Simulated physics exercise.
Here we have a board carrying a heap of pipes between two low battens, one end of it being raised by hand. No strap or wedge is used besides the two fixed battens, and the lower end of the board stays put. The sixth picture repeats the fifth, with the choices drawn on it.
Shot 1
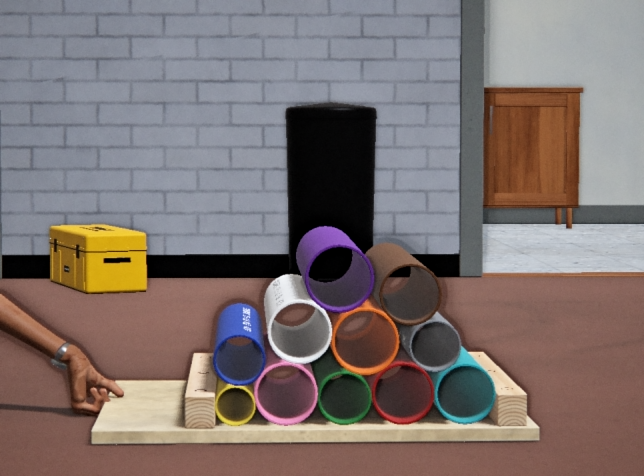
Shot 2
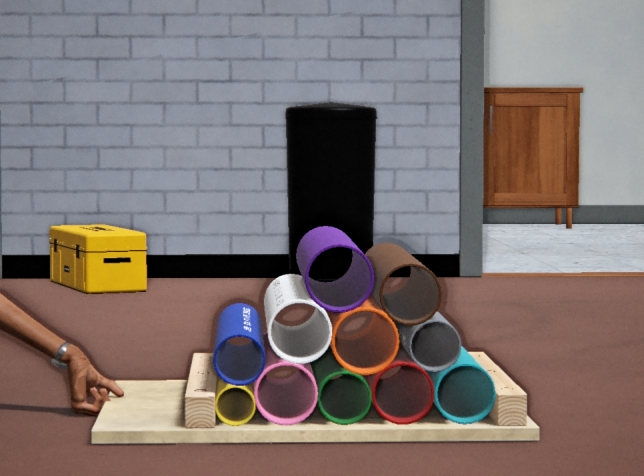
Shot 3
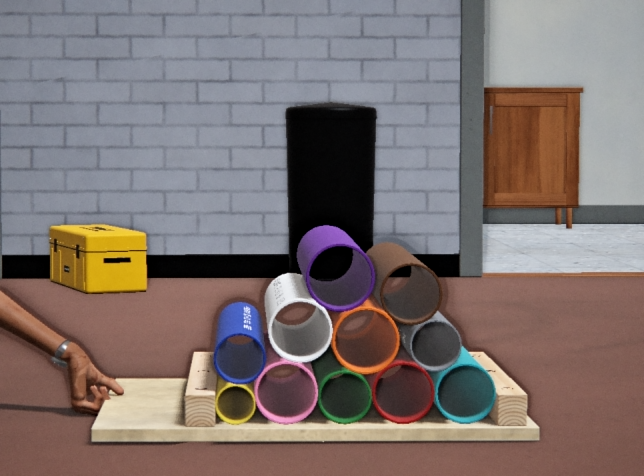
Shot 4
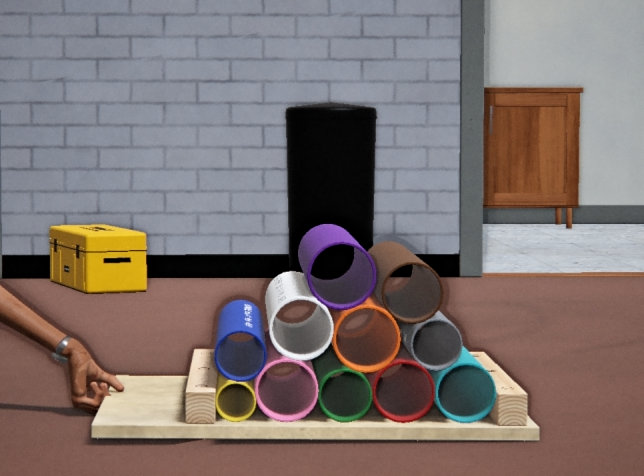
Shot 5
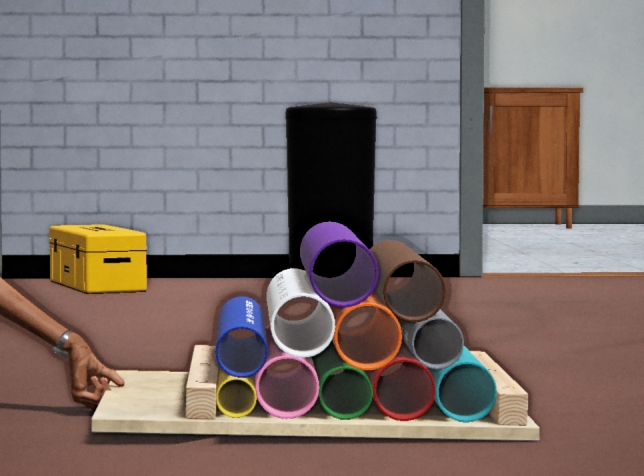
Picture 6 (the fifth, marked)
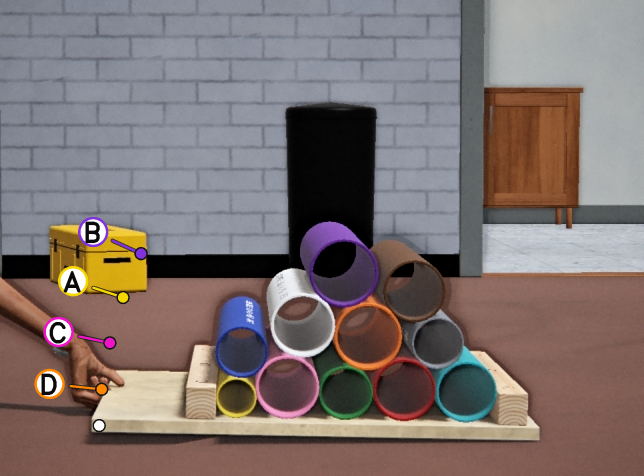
A hand reaches in from the left to the end of a pale wooden board on a reddish-brown floor, seen from the front in a room with a grey brick wall. Coloured pipes are heaped between two low battens, purple on top, blue at left, turquoise at right, with a yellow box behind. The hand raises the board's left end very slightly, the pipes barely shifting, while the camera stays still.
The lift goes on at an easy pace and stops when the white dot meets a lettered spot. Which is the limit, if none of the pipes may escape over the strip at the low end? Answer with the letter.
Mark A is as high as it can go.
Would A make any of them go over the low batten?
At A: No.
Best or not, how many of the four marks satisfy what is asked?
Three of them.
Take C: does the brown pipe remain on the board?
The brown pipe: Yes.
On the marked copy, A at (123, 297); B at (141, 254); C at (110, 343); D at (102, 389); the white dot at (99, 426).
Taking A. A third of the way, board at 14°.
Two thirds of the way, board at 19°.
When it is over, board at 19°, none over the low batten.
As for the rest, B two over the low batten (brown, purple); C none over the low batten; D none over the low batten.
